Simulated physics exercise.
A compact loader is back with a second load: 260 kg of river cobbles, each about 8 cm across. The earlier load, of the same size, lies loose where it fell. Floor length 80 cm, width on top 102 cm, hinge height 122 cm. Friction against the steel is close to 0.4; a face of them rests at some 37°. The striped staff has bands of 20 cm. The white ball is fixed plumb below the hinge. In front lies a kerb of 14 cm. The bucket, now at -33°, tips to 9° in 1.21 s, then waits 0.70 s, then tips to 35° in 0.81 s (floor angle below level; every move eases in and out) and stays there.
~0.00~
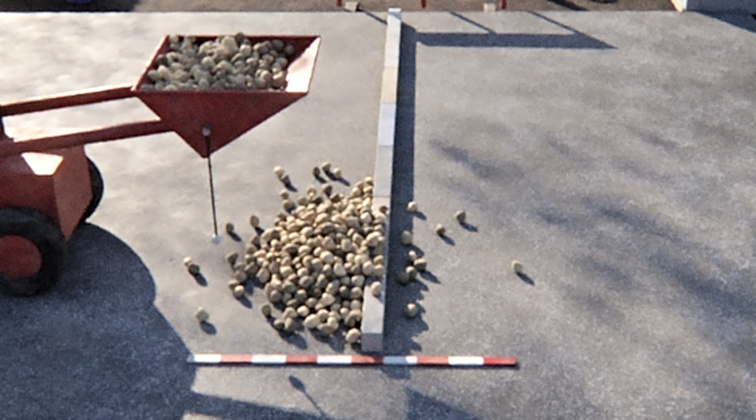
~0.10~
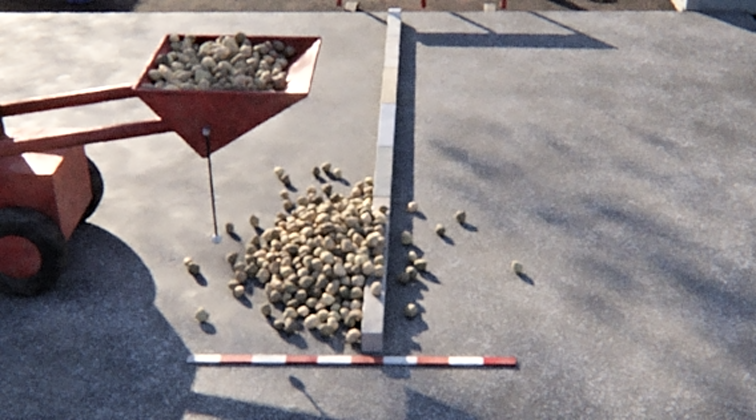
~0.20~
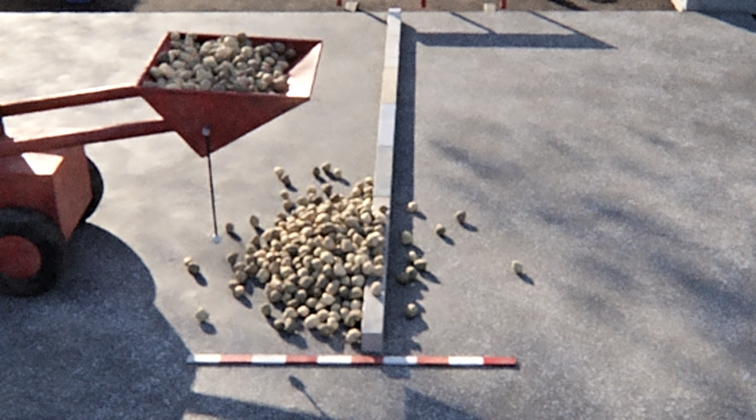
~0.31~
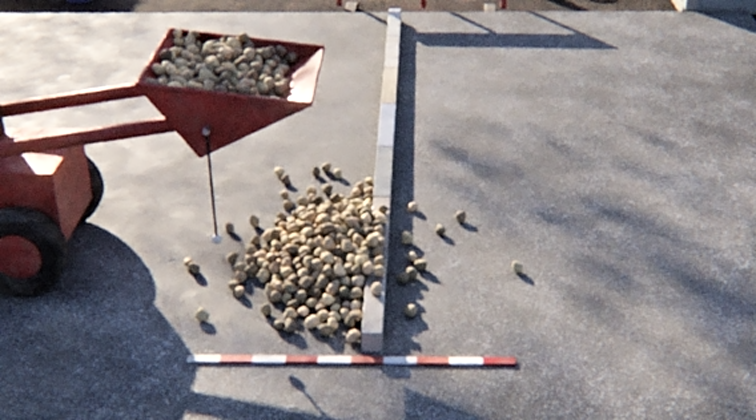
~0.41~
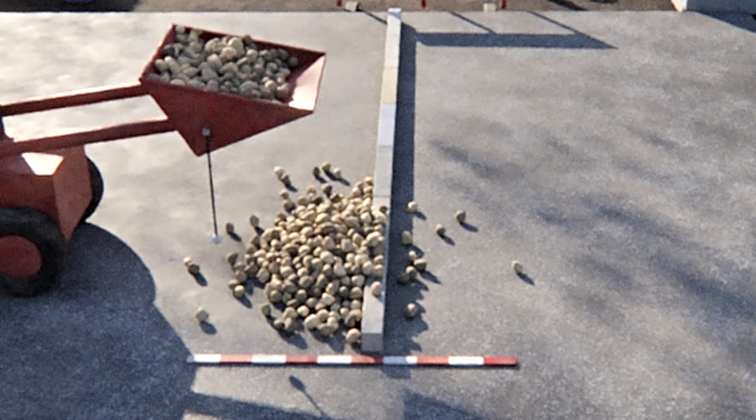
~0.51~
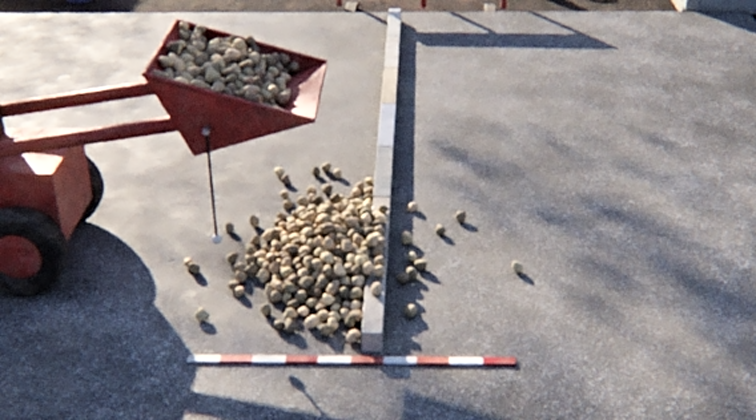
The footage shows a red loader holding a bucket of rounded stones above a loose pile beside a pale kerb; the bucket slowly tilts its right-hand lip downward and the stones inside shift slightly, while the pile stays still.
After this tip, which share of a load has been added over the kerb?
Close to 28 parts in a hundred.
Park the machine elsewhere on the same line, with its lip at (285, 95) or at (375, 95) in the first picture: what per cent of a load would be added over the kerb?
Near 5 per cent from the first place, 95 from the second.
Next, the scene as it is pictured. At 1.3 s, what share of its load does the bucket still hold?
Roughly 100 per cent is still inside.
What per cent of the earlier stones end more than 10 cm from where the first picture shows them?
About 5 per cent.
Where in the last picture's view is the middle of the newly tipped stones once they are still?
Around (351, 236).
After 0.9 s the floor is at 3°; in per cent of one load, 100 in the bucket, 97 on this side of the kerb, 3 over the kerb; the foremost stones are at (436, 252).
After 1.3 s the floor is at 9°; in per cent of one load, 99 in the bucket, 98 on this side of the kerb, 3 over the kerb; the foremost stones are at (436, 252).
After 3.2 s the floor is at 35°; in per cent of one load, 7 in the bucket, 184 on this side of the kerb, 9 over the kerb; the foremost stones are at (483, 257).
After 5.7 s the floor is at 35°; in per cent of one load, 0 in the bucket, 169 on this side of the kerb, 31 over the kerb; the foremost stones are at (510, 263). Net gain over the kerb, 28.
